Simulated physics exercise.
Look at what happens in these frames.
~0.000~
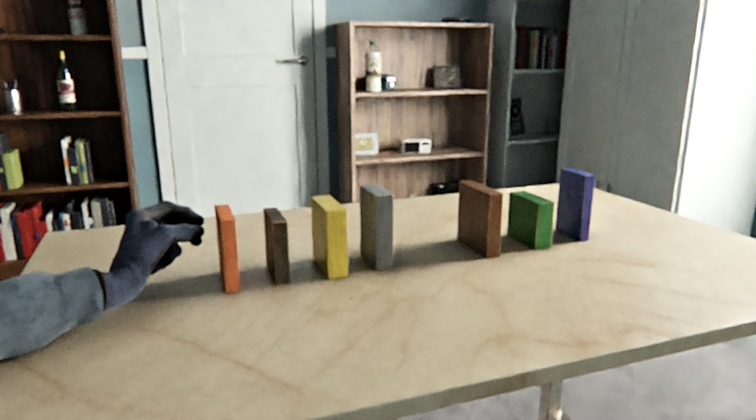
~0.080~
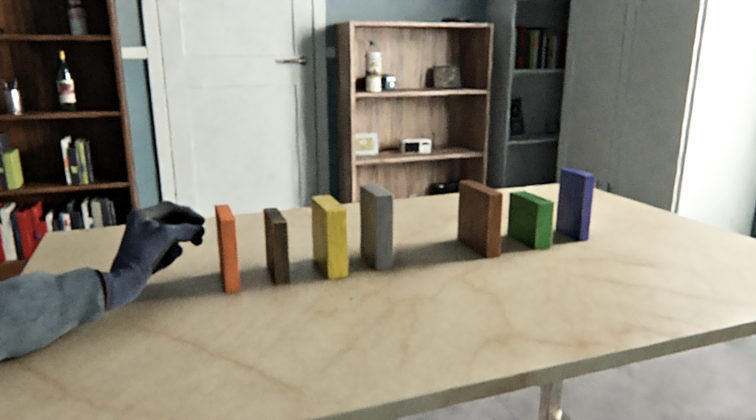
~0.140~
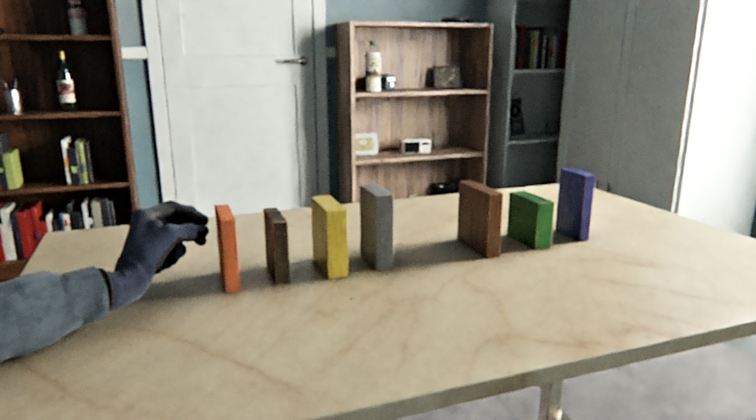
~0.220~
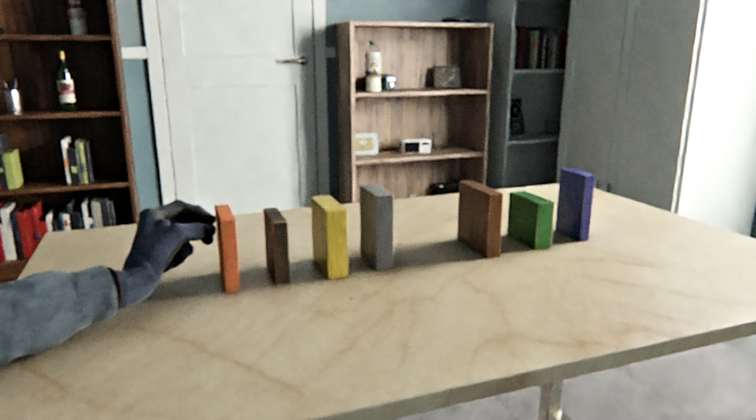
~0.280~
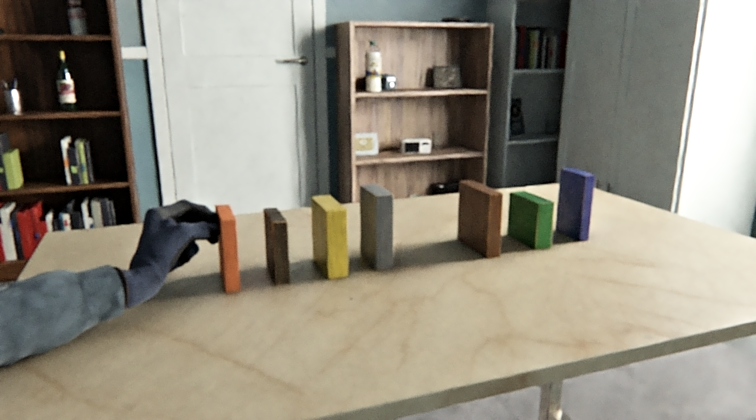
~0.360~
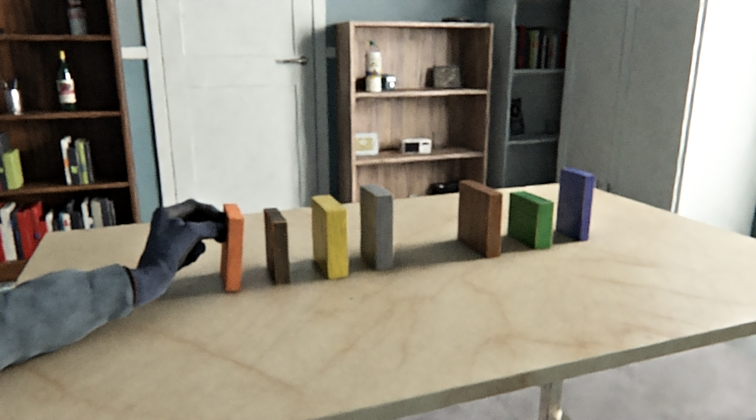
In this clip, a dark-gloved hand at the left moves right toward a row of upright coloured blocks on a pale tabletop, reaches the orange block nearest it, and tilts it slightly to the right while the other blocks stay still.
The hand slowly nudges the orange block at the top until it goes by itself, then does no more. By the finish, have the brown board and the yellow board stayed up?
Brown board: Yes, still up; yellow board: No, fallen.
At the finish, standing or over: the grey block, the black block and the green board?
The grey block tumbles, the black block tumbles and the green board stays up.
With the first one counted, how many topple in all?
All told, the number is 4.
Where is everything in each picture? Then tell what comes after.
The first picture shows brown board (479, 218); yellow board (329, 236).
The second picture shows black block (277, 245); green board (530, 219).
The third picture shows grey block (376, 226); black block (277, 245).
The fourth picture shows green board (530, 219); grey block (376, 226).
The fifth picture shows black block (277, 245); green board (530, 219).
The sixth picture shows orange block 7° over; brown board (479, 218); yellow board (329, 236).
Around 0.86 s, orange block 66° over; yellow board rocked 27° from its first pose near (345, 233); black block rocked 54° from its first pose.
Around 1.16 s, orange block 72° over; yellow board rocked 68° from its first pose near (371, 242); grey block on its side; black block rocked 70° from its first pose.
Finally (3.7 s), down or leaning hard on the table, grey block, yellow board and black block; the other 2 still in place. Final places as the last picture's camera would see them, brown board near (479, 218), yellow board near (373, 241).
